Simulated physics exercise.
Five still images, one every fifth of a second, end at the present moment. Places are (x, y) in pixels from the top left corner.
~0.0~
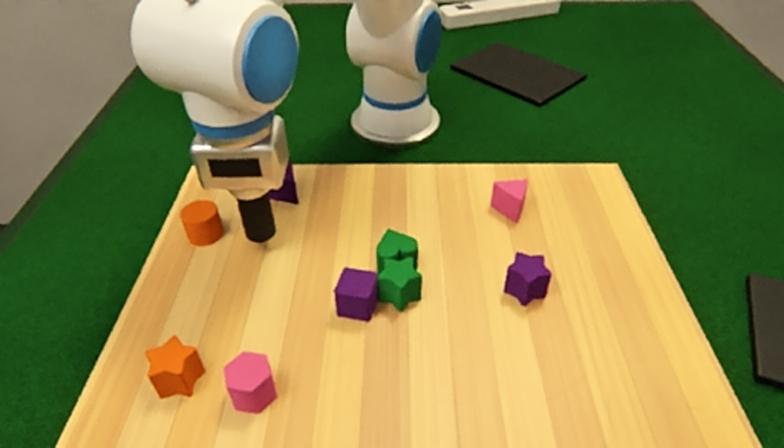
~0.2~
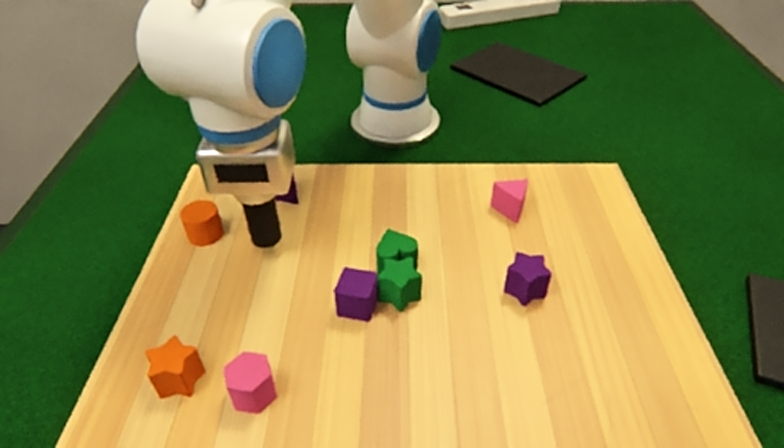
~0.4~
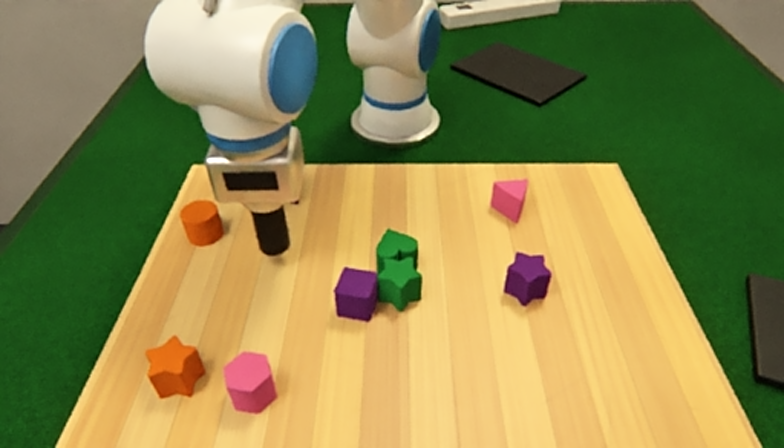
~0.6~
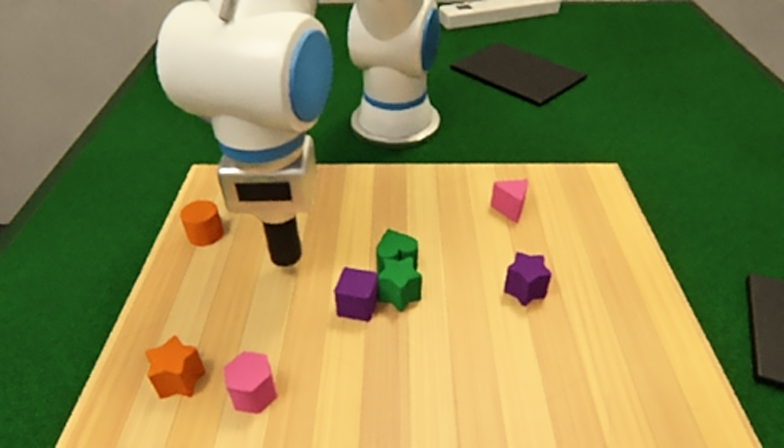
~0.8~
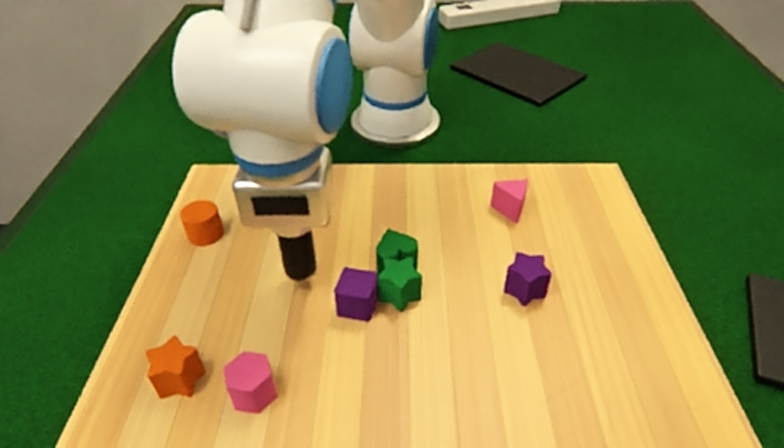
A white and blue robot arm with a black pusher tip starts near the orange cylinder at the upper left of a wooden board. It glides a short way right and toward the viewer, ending just left of the purple square block beside the green blocks, while every block stays still.
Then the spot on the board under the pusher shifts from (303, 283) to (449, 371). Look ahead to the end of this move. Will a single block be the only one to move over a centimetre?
The answer is no.
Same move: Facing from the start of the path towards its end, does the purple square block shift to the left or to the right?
The purple square block goes left.
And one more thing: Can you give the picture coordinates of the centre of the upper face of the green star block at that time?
Close to (423, 275).
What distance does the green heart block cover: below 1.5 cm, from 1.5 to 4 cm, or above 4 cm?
It moves only a bit, under 1.5 cm.
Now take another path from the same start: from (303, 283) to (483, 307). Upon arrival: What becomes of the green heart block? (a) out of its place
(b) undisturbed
The answer is b.
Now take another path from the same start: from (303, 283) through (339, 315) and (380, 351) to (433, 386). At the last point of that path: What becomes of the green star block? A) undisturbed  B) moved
Answer: B.
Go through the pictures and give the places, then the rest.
Pusher tip at (261, 233); block tops, purple square block at (356, 282); green heart block at (396, 243); green star block at (400, 271), in the first frame.
Pusher at (267, 239); blocks unchanged, in the second frame.
Pusher at (275, 246); blocks unchanged, in the third frame.
Pusher at (286, 257); blocks unchanged, in the fourth frame.
Pusher at (301, 270); purple square block at (356, 282); green heart block at (396, 243); green star block at (400, 271), in the fifth frame.
What follows on the original path. One third of the way, pusher at (346, 297); purple square block at (379, 294); green star block at (412, 272), turned 40° anticlockwise.
Two thirds of the way, pusher at (395, 326); purple square block at (433, 312), turned 30° anticlockwise; green star block at (423, 275), turned 90° anticlockwise.
At the end, pusher at (450, 358); purple square block at (462, 316), turned 65° anticlockwise; green heart block in place; green star block at (423, 275), turned 90° anticlockwise.
